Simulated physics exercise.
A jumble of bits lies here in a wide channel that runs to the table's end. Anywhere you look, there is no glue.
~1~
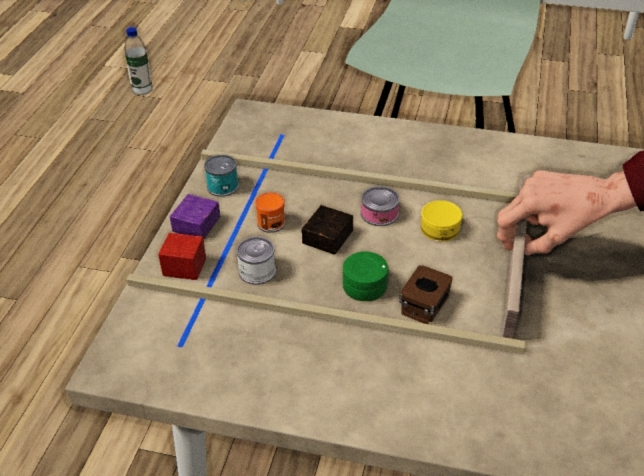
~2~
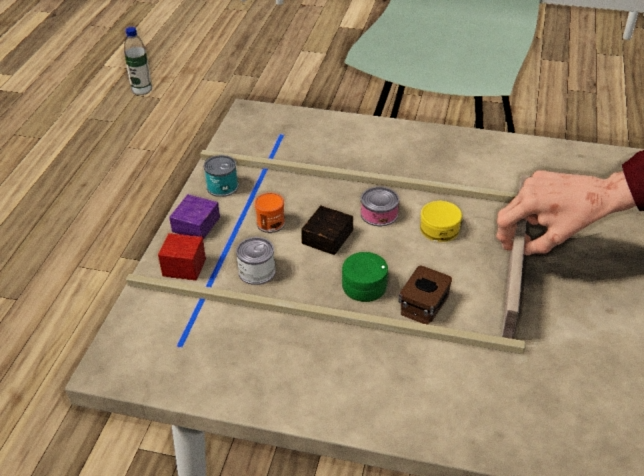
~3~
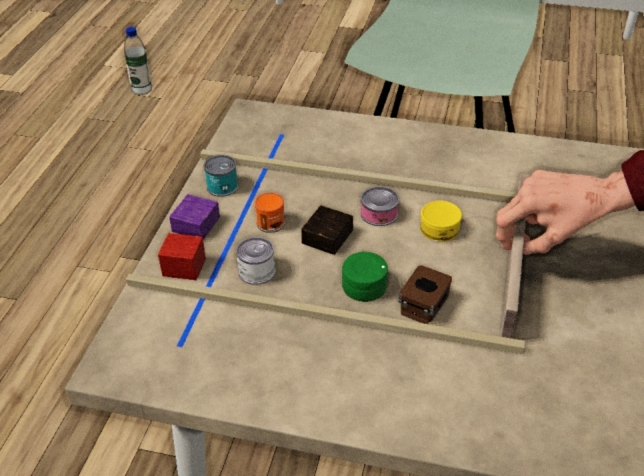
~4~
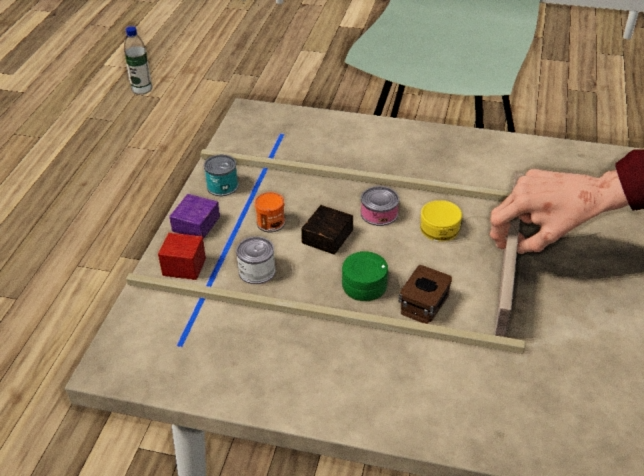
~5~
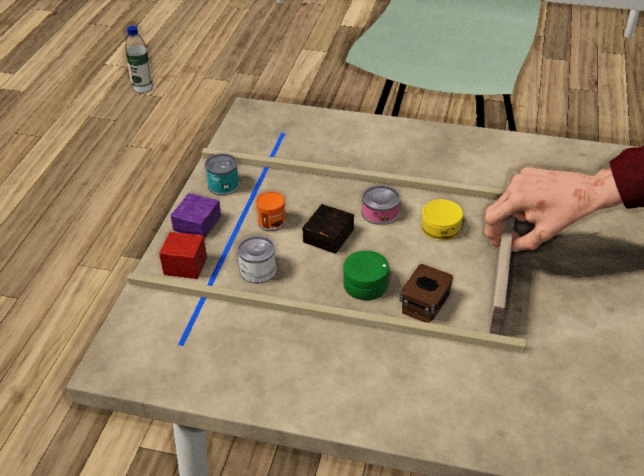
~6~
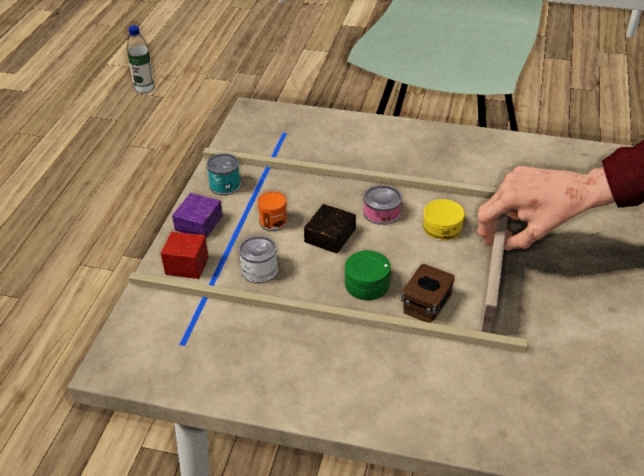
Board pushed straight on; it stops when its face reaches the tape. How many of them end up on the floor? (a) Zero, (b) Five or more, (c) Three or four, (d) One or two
The answer is d.
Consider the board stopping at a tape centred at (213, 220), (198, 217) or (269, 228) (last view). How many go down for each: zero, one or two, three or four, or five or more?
In order: Five or more, at least five, either one or two.
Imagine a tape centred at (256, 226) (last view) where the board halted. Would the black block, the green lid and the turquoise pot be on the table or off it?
Black block stays put, green lid stays put, turquoise pot stays put.
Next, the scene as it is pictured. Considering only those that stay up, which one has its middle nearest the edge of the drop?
The one you want is the purple block.
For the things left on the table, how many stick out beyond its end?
The number is 1.
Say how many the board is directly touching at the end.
Contact count: 4.
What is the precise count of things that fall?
The total comes to 2.
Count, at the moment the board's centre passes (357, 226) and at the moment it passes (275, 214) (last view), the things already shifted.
At the one place 5, at the other 9.
Soon after, none off yet; purple block at rest near (198, 215); turquoise pot at rest near (224, 174); red block at rest near (185, 255).
After that, none off yet; purple block at rest near (198, 215); turquoise pot at rest near (224, 174); red block displaced a little near (169, 255).
In the end, the number that fall off is one or two; gone, white tin and red block.
